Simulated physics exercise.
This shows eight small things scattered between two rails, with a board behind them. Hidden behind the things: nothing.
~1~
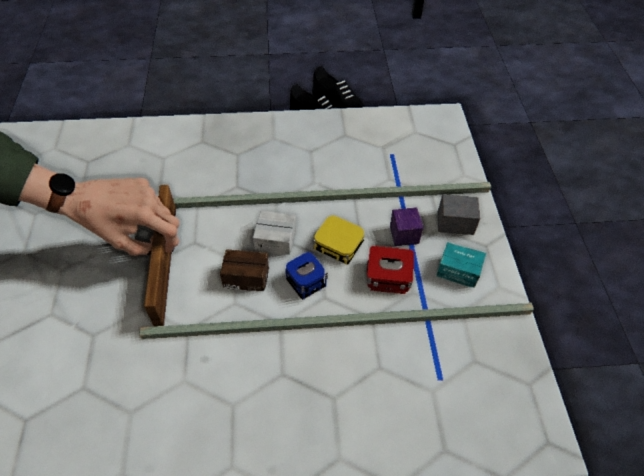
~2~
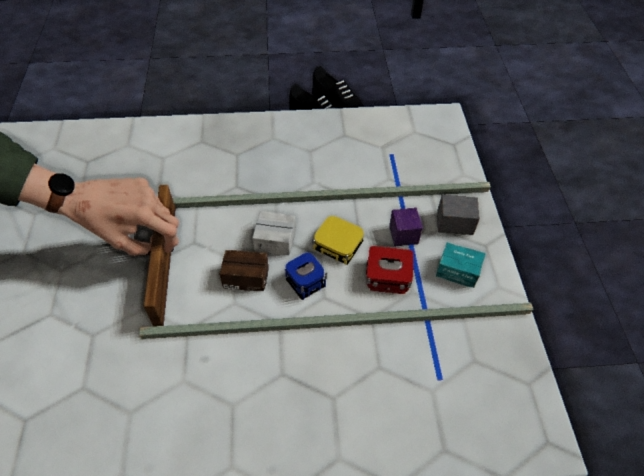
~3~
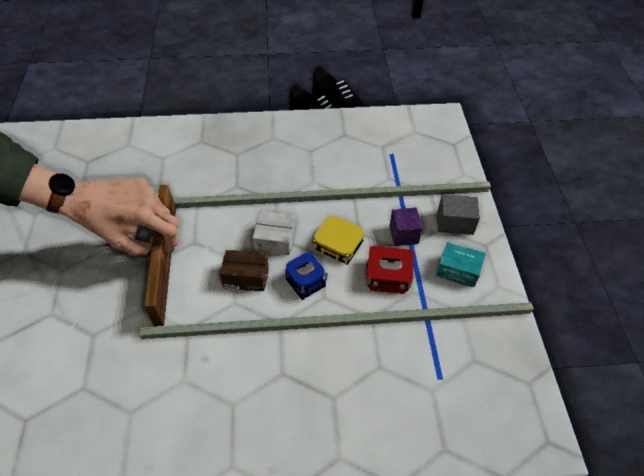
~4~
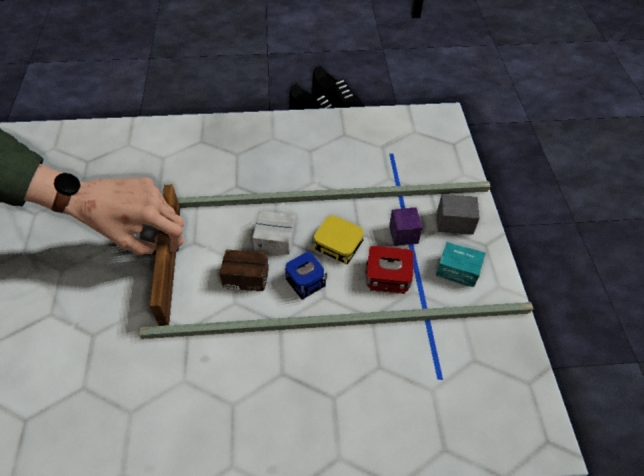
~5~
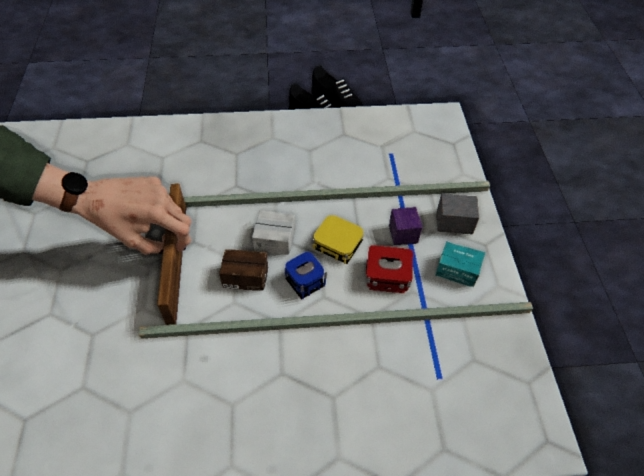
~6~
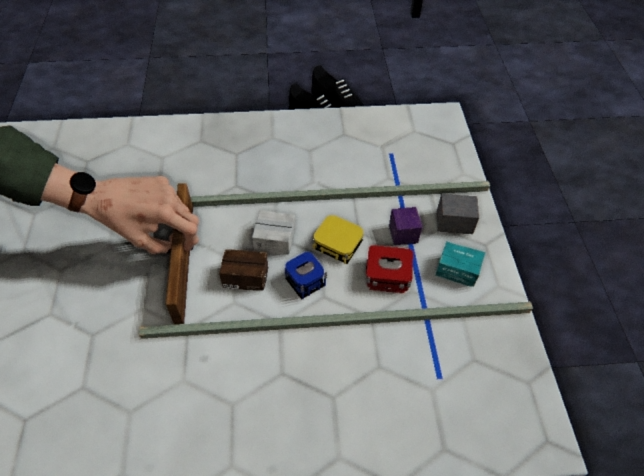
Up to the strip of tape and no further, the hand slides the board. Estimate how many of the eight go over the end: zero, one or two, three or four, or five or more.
My estimate: One or two.
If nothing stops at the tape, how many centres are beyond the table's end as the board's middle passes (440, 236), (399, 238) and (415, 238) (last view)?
4; 2; 2.
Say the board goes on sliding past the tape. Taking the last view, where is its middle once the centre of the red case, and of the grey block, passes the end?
For the red case, about (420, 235); for the grey block, about (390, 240).
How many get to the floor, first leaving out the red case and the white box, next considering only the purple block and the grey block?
Result: 0, then 1.
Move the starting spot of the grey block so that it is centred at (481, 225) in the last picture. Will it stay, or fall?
Grey block: Gone.
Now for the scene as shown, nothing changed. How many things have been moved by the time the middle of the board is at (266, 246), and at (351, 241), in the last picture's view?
At that stage 3; at the next, 8.
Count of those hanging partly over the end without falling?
Number: 2.
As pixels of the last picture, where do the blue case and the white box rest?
Final positions: Near (475, 274); near (426, 224).
A little later, none off yet; grey block at rest near (457, 214); turquoise box at rest near (460, 264); purple block at rest near (405, 226).
Next, none off yet; grey block moving near (461, 213); turquoise box shifted about its own width near (486, 263); purple block shifted about its own width near (432, 221).
When it is over, the number that fall off is one or two; down, turquoise box and grey block.
